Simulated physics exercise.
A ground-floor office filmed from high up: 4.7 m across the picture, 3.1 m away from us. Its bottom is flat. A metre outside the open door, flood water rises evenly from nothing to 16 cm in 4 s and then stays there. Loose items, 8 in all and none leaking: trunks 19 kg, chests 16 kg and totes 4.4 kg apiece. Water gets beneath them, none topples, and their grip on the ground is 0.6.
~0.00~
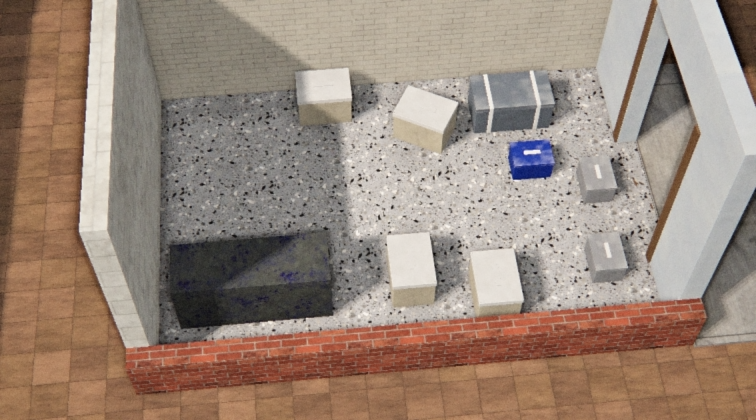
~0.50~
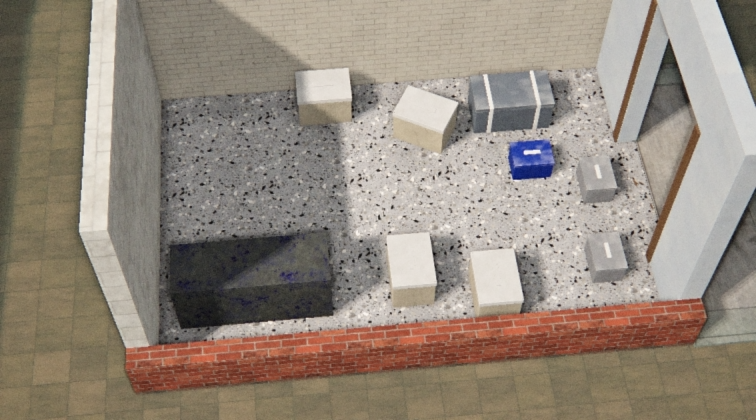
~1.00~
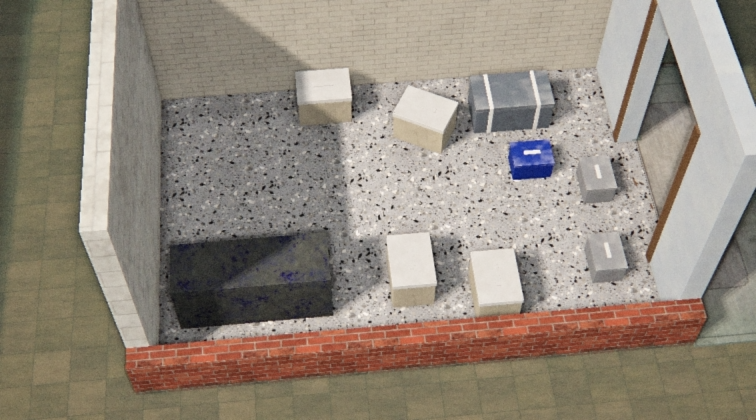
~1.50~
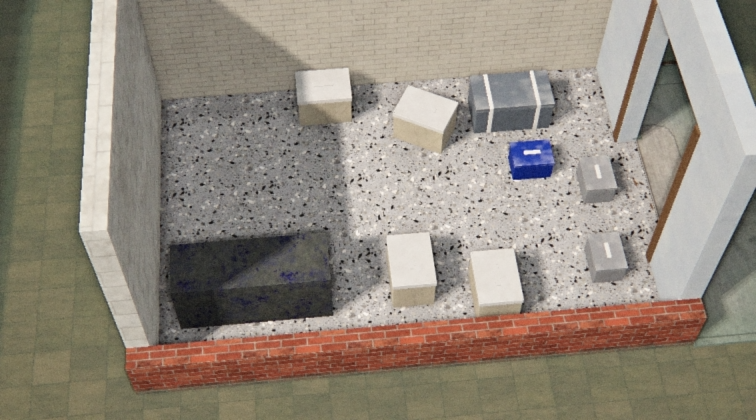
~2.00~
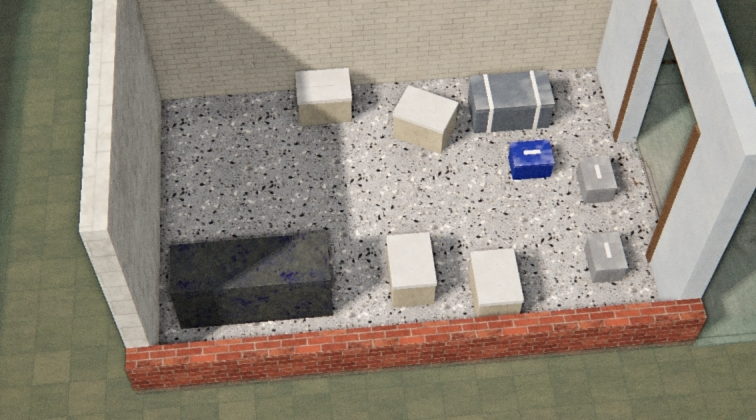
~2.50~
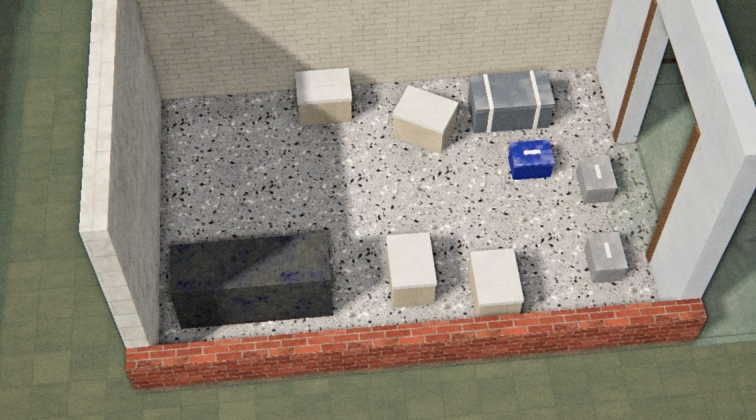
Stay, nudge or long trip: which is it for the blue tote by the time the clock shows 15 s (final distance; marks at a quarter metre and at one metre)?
Blue tote travels far.
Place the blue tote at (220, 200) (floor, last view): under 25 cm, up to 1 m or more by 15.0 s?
It travels far.
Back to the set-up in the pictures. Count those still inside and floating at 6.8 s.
At that moment 2.
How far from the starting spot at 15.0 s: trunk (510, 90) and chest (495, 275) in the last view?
In that order: 60 cm, 10 cm.
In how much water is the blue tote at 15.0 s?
Roughly 9 cm.
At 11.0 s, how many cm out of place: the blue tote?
About 350 cm.
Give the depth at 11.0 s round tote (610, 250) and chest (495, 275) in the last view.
Roughly 5 and 8 cm.
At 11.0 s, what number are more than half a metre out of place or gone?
I count 4.
After 3.5 s the blue tote is near (530, 152), 0.0 m from its start, aground; 0 afloat.
After 6.8 s the blue tote is near (275, 152), 2.6 m from its start, aground; 2 afloat.
After 11.0 s the blue tote is near (198, 94), 3.4 m from its start, afloat; 4 afloat.
After 15.0 s the blue tote is near (388, 102), 1.5 m from its start, afloat; 8 afloat.
